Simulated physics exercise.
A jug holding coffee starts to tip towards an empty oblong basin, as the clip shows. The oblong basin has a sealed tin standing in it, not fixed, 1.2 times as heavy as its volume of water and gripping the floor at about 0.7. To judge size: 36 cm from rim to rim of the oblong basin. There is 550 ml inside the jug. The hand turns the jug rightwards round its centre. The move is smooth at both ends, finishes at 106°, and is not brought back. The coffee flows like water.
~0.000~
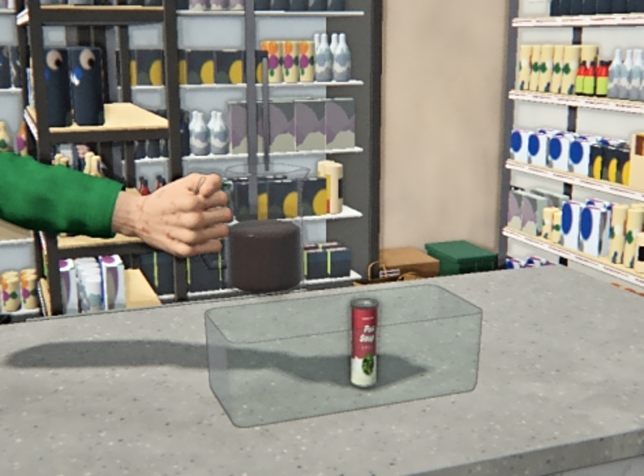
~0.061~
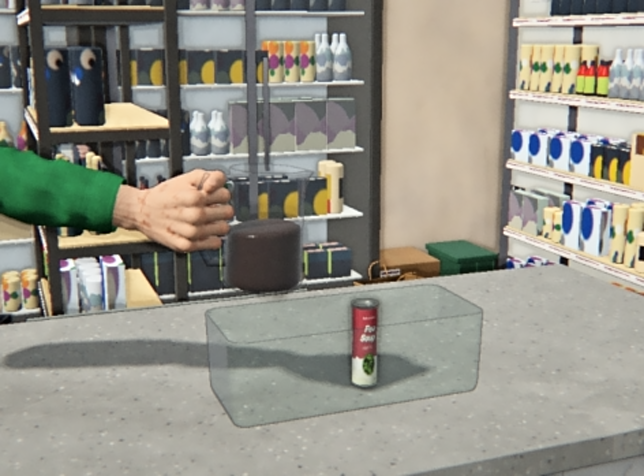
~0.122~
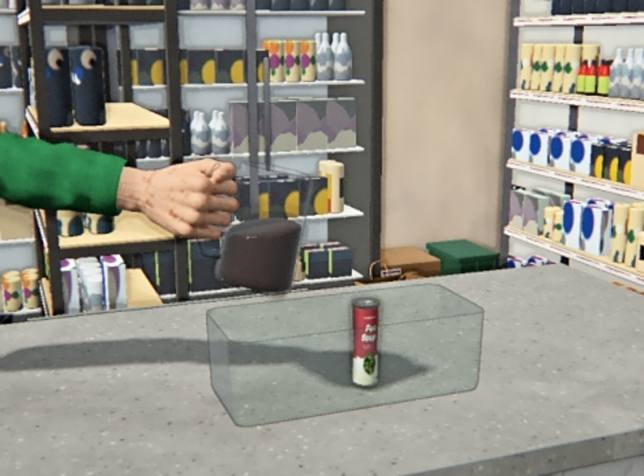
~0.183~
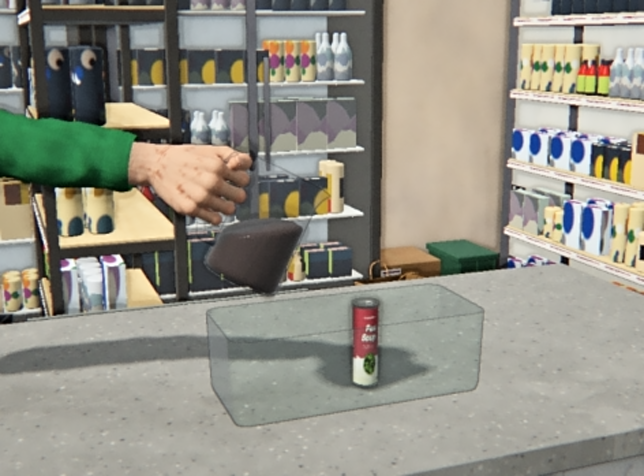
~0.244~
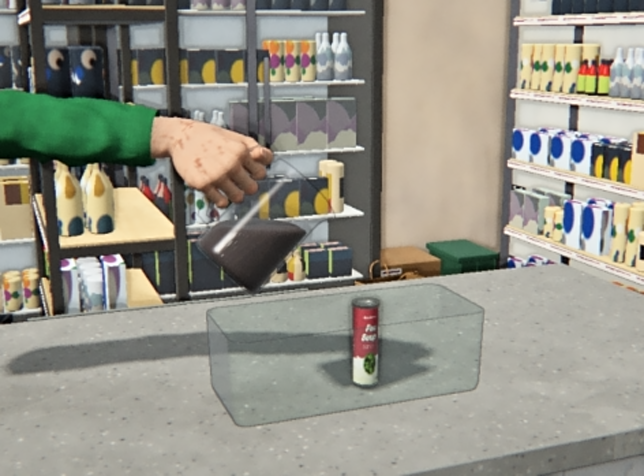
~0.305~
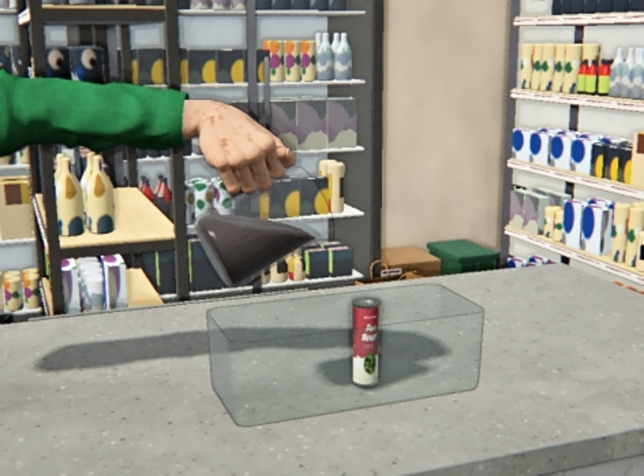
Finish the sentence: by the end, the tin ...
By the end, the tin has toppled.
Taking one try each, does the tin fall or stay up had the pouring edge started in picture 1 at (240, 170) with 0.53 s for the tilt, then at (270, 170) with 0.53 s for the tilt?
The tin stays vertical the first time and stays vertical the second time.
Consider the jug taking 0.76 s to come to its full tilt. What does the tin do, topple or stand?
In that case the tin overturns.
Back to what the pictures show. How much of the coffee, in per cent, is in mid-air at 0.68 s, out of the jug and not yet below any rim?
About 18 percent.
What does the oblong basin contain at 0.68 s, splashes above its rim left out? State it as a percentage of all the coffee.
Near 54 per cent of the total.
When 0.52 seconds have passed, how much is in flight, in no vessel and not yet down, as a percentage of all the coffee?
Near 20 per cent at that time.
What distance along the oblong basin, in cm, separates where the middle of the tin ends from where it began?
Looks like roughly 8.0 cm in total.
Then, 0.52 s in, the tilt is 106° and 71 per cent is still to pour; the tin stands where it began.
Then, 0.68 s in, the tilt is 106° and 28 per cent is still to pour; the tin leans 20°.
Then, 0.85 s in, the tilt is 106° and 10 per cent is still to pour; the tin lies on its side.
Then, 1.03 s in, the tilt is 106° and 2 per cent is still to pour; the tin lies on its side.
Finally, the tin lies on its side.
